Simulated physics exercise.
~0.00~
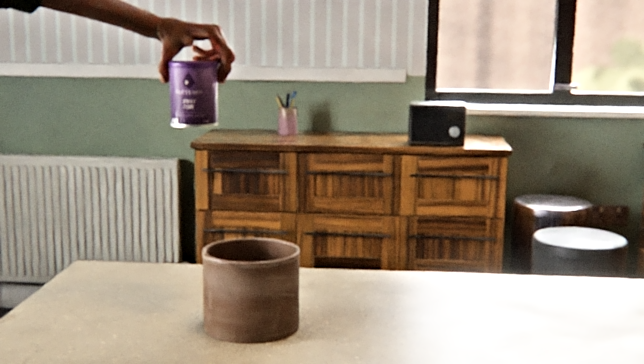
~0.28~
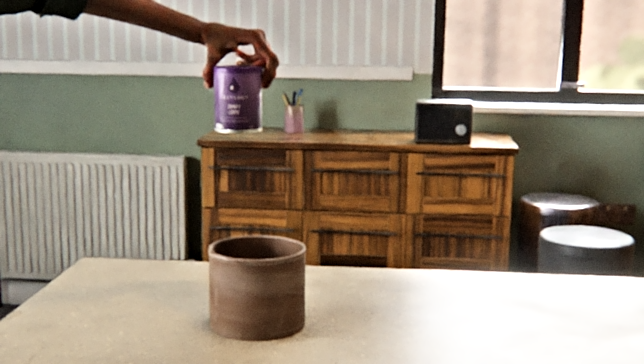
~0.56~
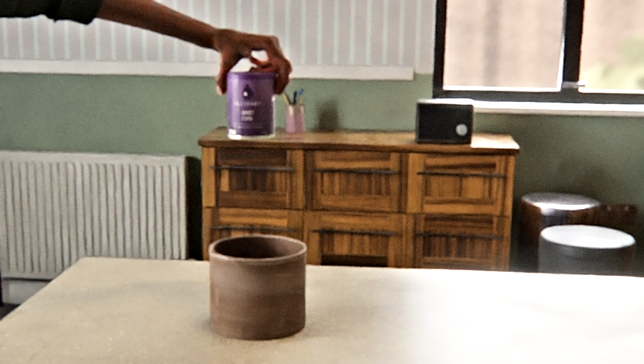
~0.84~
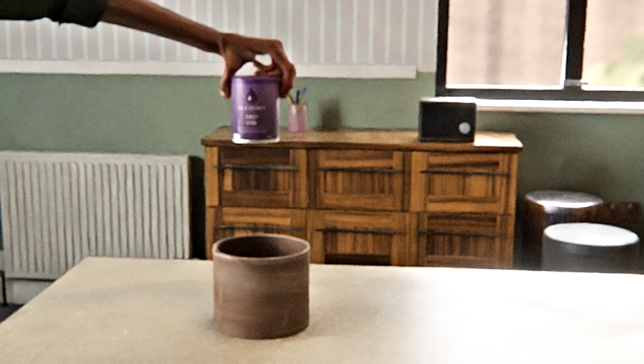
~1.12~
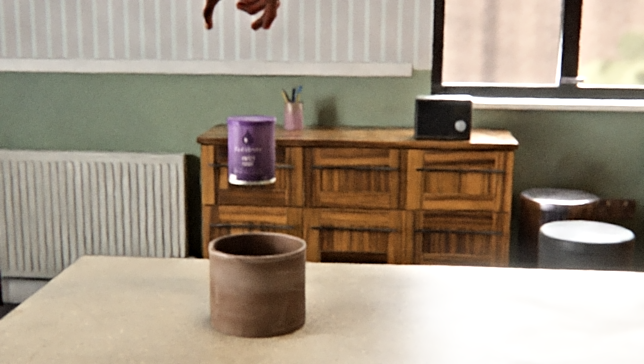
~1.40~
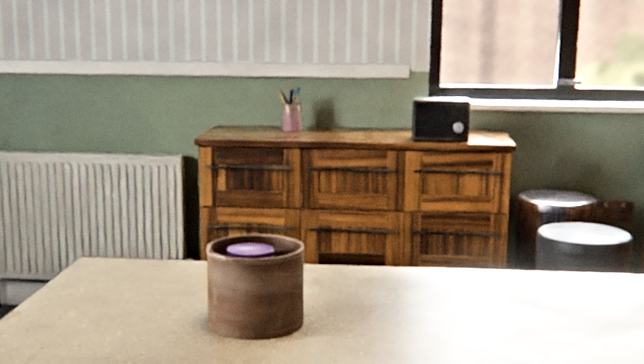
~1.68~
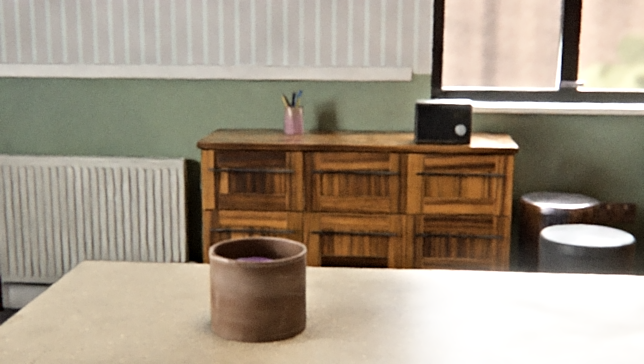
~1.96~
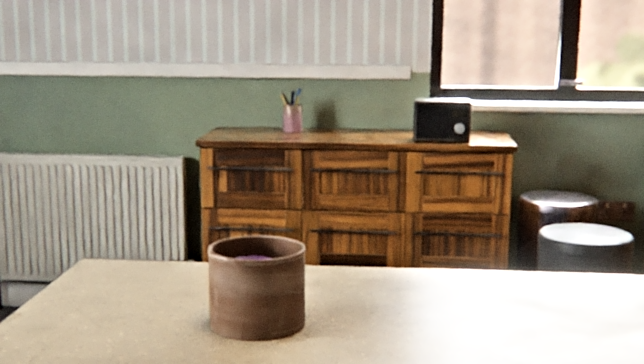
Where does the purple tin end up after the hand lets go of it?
The purple tin lands inside the open brown pot on the table and stays there.
